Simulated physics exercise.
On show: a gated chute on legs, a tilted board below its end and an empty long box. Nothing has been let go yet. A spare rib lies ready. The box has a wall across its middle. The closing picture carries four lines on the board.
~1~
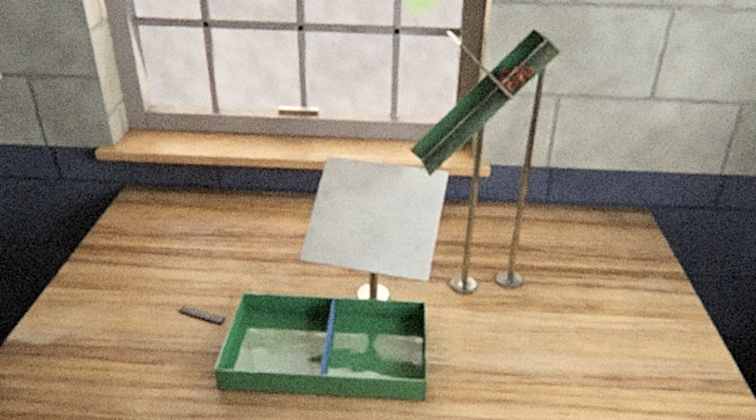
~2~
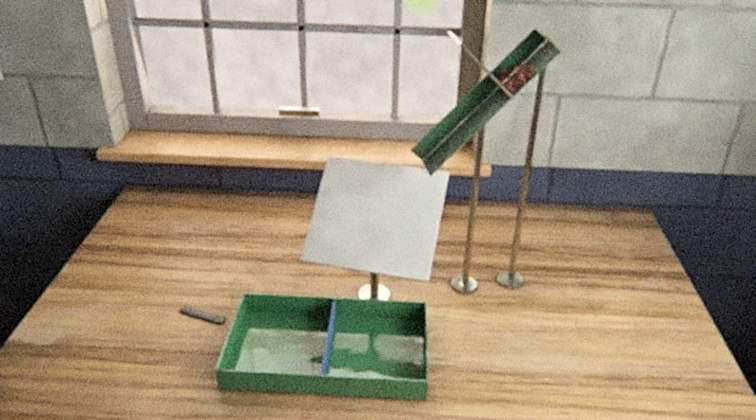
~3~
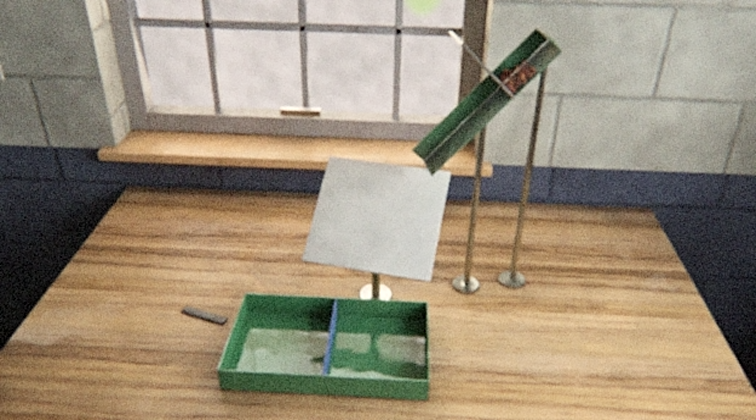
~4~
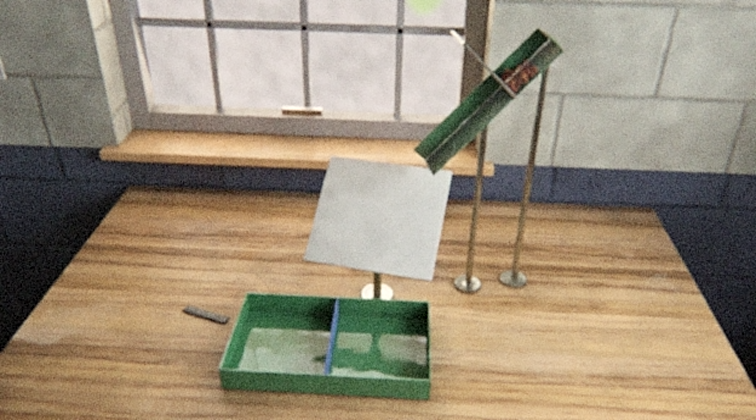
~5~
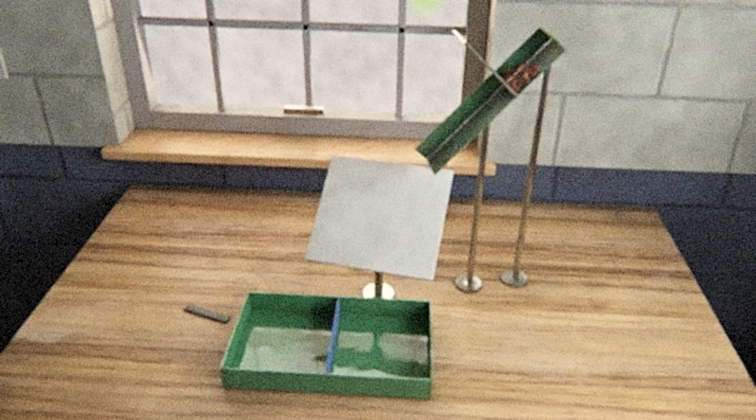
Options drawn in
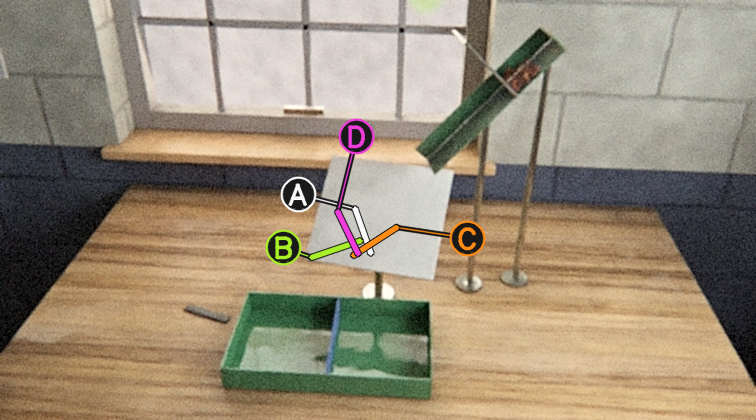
On a wooden table by a window, a green chute holding reddish bits stood on thin legs above a tilted pale board and a divided green box, and nothing moved apart from the view drifting very slightly.
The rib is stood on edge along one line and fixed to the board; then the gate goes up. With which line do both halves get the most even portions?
Take B.
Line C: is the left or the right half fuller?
Left.
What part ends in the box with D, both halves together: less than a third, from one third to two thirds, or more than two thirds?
Line D gives more than two thirds.
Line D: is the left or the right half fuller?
The right half.
On the marked copy, line A from (355, 208) to (370, 253); line B from (360, 240) to (311, 257); line C from (396, 227) to (353, 255); line D from (337, 211) to (358, 253).
Choosing A, of what is caught, a small share in the left half, all but a few in the right.
Choosing B, of what is caught, close to half in the left half, close to half in the right.
Choosing C, of what is caught, all but a few in the left half, a small share in the right.
Choosing D, of what is caught, a small share in the left half, all but a few in the right.
